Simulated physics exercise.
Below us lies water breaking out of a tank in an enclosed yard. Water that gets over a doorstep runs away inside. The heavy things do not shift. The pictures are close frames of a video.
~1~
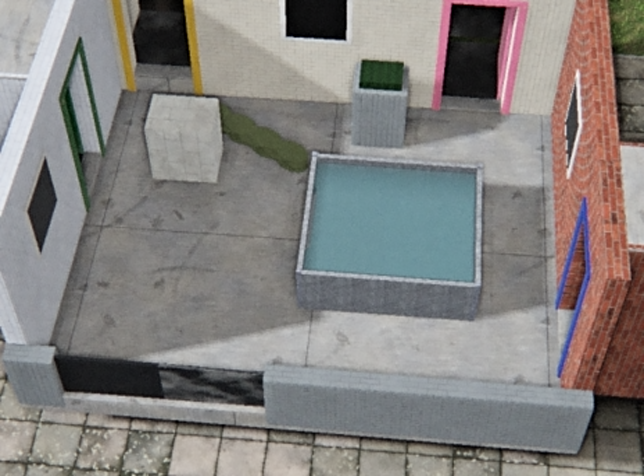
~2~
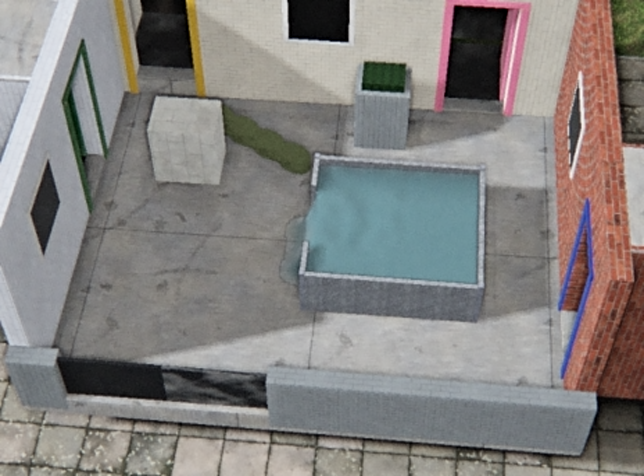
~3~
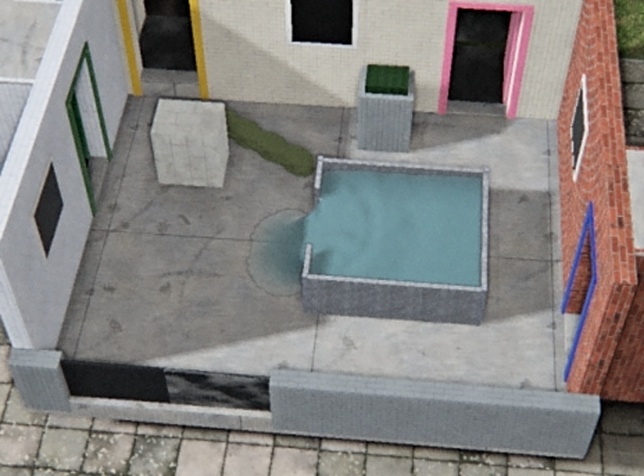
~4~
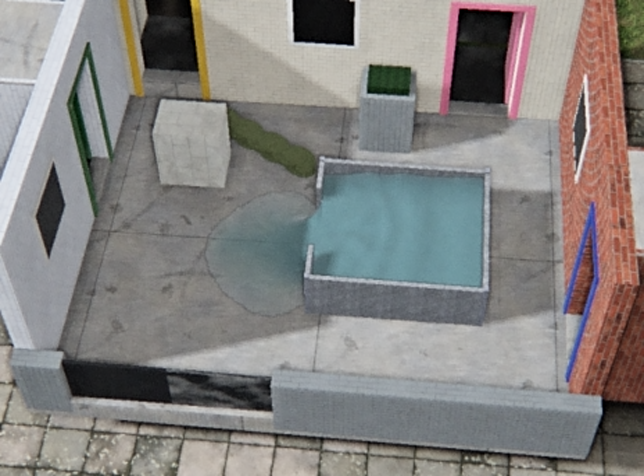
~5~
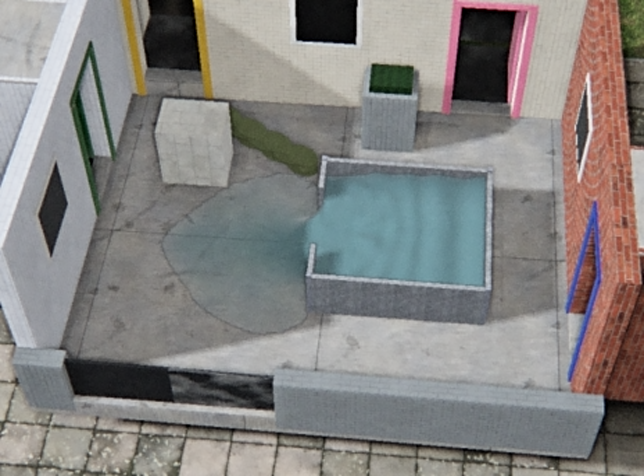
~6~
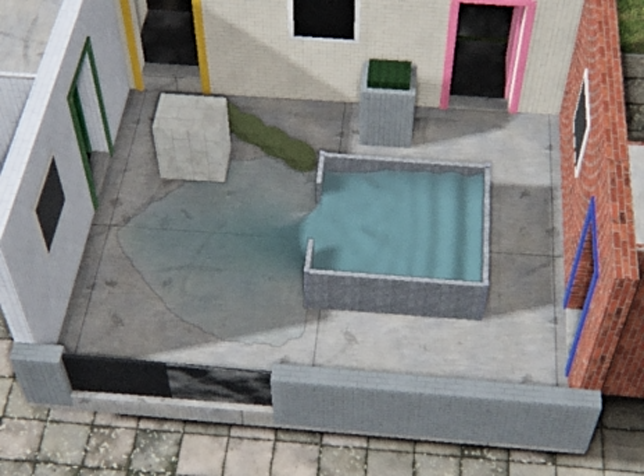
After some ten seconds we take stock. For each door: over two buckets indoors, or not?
In the end: The green door floods; the pink door holds within the limit; the blue door floods; the yellow door holds within the limit.
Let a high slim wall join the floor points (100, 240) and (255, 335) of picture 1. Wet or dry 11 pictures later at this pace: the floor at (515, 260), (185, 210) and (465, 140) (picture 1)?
One after the other: Free of water, covered, free of water.
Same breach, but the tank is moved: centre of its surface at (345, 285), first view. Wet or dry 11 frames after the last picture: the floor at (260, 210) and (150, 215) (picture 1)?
In that order: No water, covered.
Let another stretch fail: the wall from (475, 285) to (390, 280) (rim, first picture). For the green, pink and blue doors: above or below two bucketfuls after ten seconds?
My reading: Green lets less in, pink is over, blue takes more.
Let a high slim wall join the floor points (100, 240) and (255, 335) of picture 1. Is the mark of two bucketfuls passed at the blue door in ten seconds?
In short: Blue door lets less in.
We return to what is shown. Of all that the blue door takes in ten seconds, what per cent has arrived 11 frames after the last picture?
Some 0 per cent.
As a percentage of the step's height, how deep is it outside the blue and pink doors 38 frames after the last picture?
Near 230 and 60 in a hundred.
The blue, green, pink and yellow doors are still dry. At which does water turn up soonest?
That is the green one.
A moment on, water covers 35 % of the floor; the green door under two buckets in, the pink door not reached, the blue door not reached, the yellow door not reached.
Next, water covers 40 % of the floor; the green door far over two buckets in, the pink door not reached, the blue door not reached, the yellow door not reached.
Then, water covers 45 % of the floor; the green door far over two buckets in, the pink door not reached, the blue door not reached, the yellow door wet at the sill, nothing in.
Later, water covers 80 % of the floor; the green door far over two buckets in, the pink door wet at the sill, nothing in, the blue door under two buckets in, the yellow door wet at the sill, nothing in.
In the end, water covers 95 % of the floor; the green door far over two buckets in, the pink door wet at the sill, nothing in, the blue door far over two buckets in, the yellow door wet at the sill, nothing in.
